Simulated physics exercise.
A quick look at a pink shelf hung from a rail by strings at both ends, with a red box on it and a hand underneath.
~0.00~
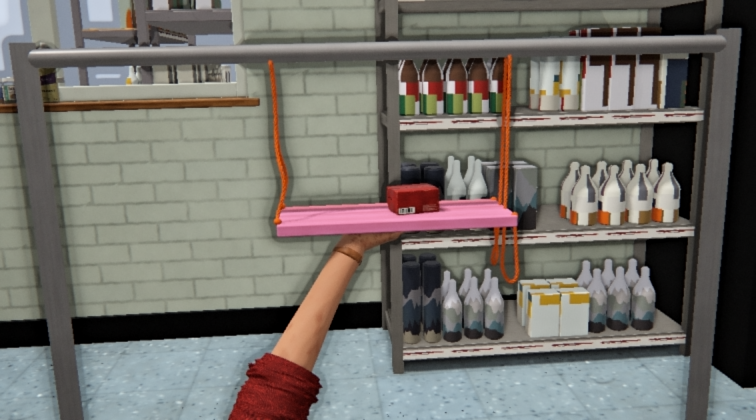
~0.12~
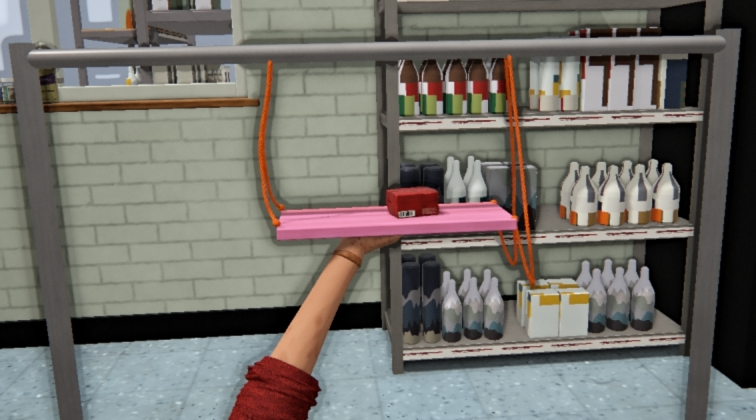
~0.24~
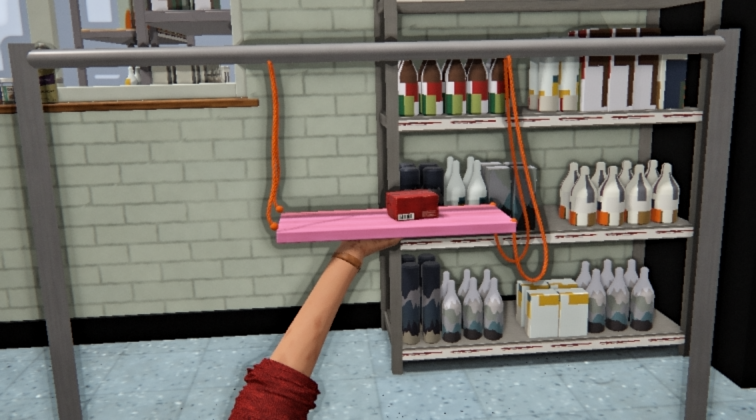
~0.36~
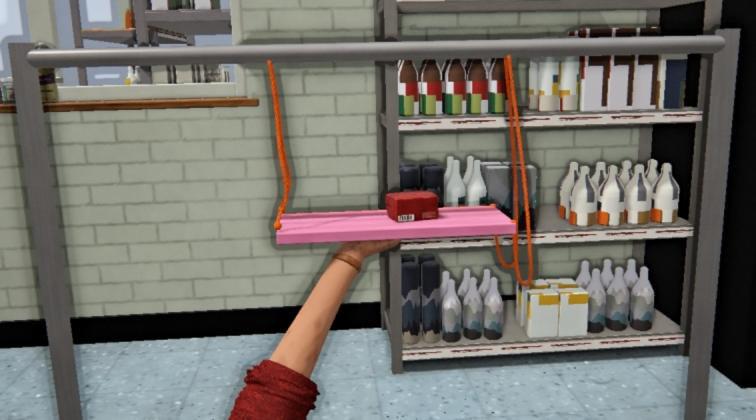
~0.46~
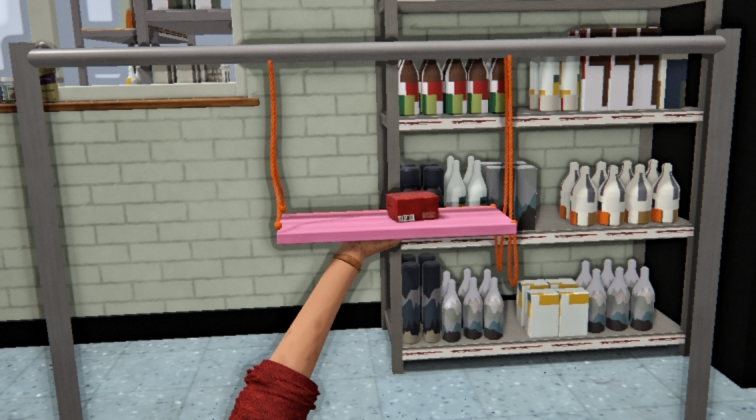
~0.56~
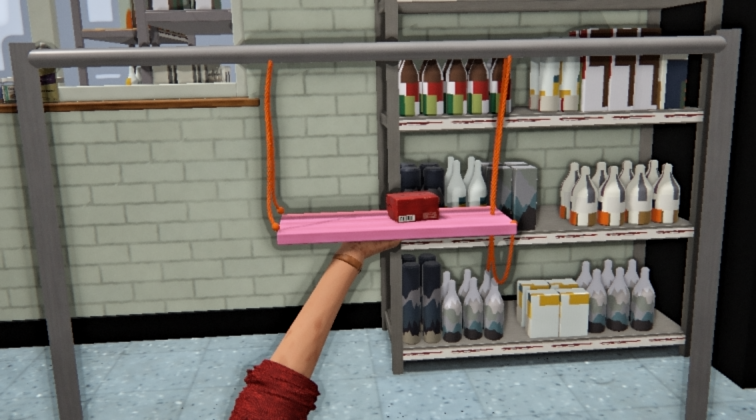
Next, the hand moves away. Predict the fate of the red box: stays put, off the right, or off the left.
It comes off at the right.
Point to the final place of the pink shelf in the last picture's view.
It comes to rest at (362, 287).
After 0.98 s, board tipped 15° down to the right; box sliding near (515, 266).
After 1.52 s, board tipped 31° down to the right; box on the floor.
After 2.06 s, board tipped 38° down to the right; box on the floor.
In the end, board tipped 36° down to the right; box on the floor. The red box goes off on the right.
